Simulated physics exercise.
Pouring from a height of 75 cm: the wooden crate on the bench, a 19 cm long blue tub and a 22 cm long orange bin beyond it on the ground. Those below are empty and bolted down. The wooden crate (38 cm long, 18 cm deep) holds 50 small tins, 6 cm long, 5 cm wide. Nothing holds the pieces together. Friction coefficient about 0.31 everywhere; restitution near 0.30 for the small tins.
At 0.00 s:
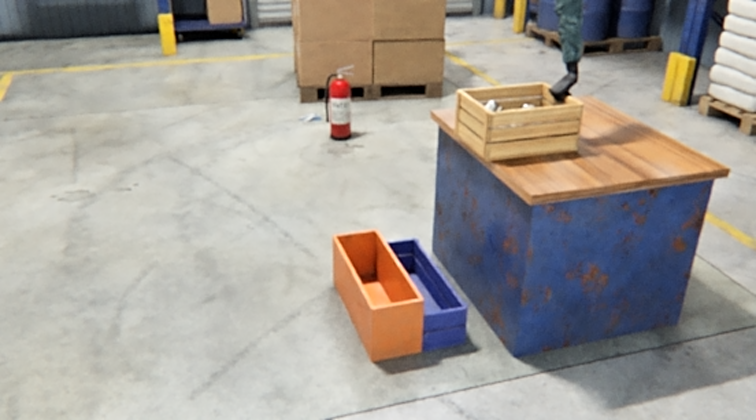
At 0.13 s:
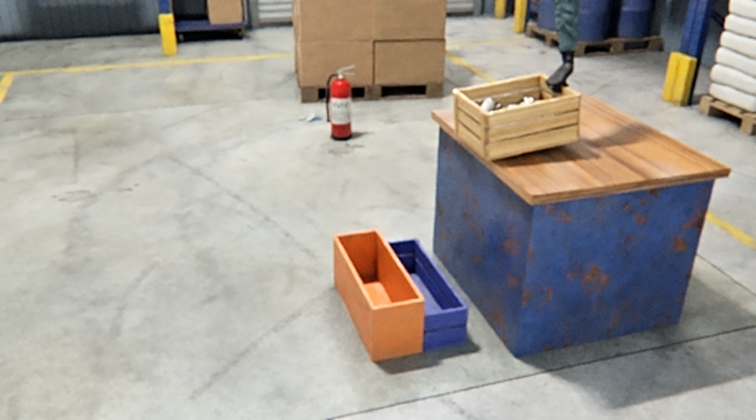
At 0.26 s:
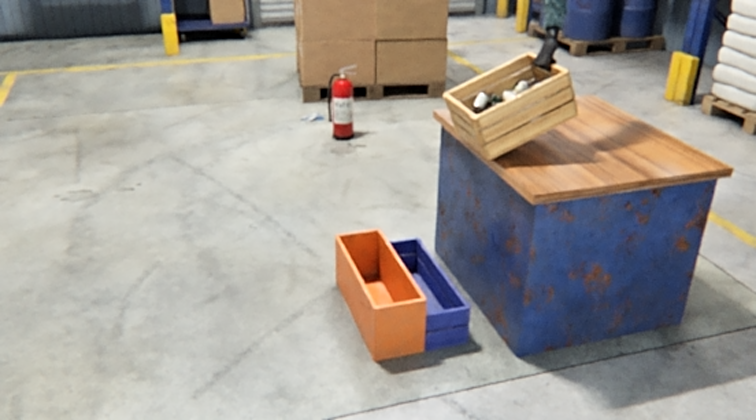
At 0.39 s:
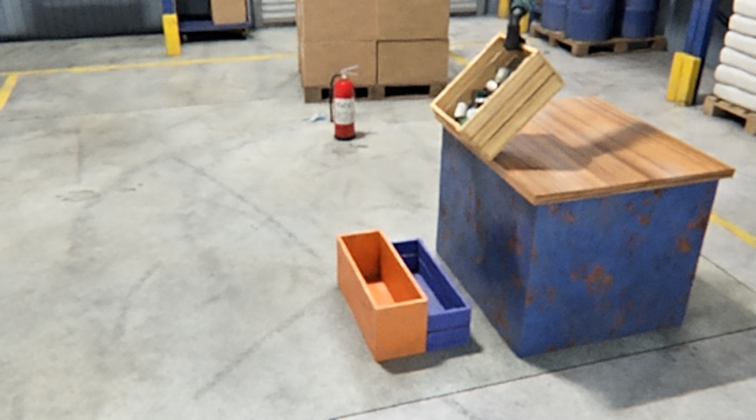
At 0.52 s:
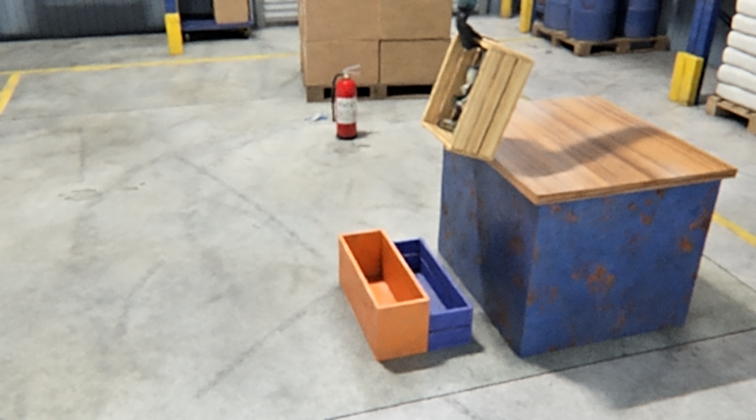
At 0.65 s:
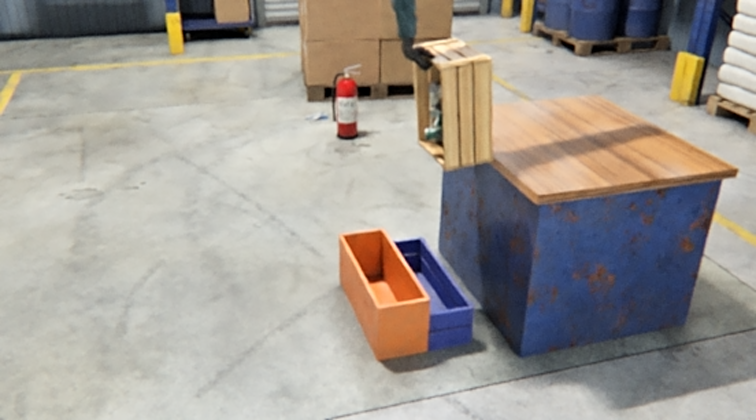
We see a dark mechanical arm lift and steadily tilt a wooden crate of small tins from a rusty blue workbench until it stands on its side past the bench's left edge, while orange and blue bins sit on the floor.
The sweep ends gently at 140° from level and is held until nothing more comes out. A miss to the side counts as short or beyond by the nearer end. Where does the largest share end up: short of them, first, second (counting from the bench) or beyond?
It is the orange bin, the second one.
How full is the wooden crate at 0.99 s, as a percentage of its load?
Some 10 per cent.
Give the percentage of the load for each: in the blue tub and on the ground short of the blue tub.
About 20 and 0 per cent.
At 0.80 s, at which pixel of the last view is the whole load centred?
Near (431, 148).
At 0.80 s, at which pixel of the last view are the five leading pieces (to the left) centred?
Around (393, 195).
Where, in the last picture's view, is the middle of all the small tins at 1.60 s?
Near (377, 306).
After 0.80 s, tilt 121°; 35 still in the wooden crate and 15 in the air.
After 0.99 s, tilt 139°; 5 still in the wooden crate, 8 in the orange bin, 2 on the ground beyond the orange bin and 35 in the air.
After 1.26 s, tilt 140°; 7 in the blue tub, 25 in the orange bin, 12 on the ground beyond the orange bin and 6 in the air.
When it is over (at 1.60 s), 9 in the blue tub, 26 in the orange bin, 1 on the ground short of the blue tub and 14 on the ground beyond the orange bin.
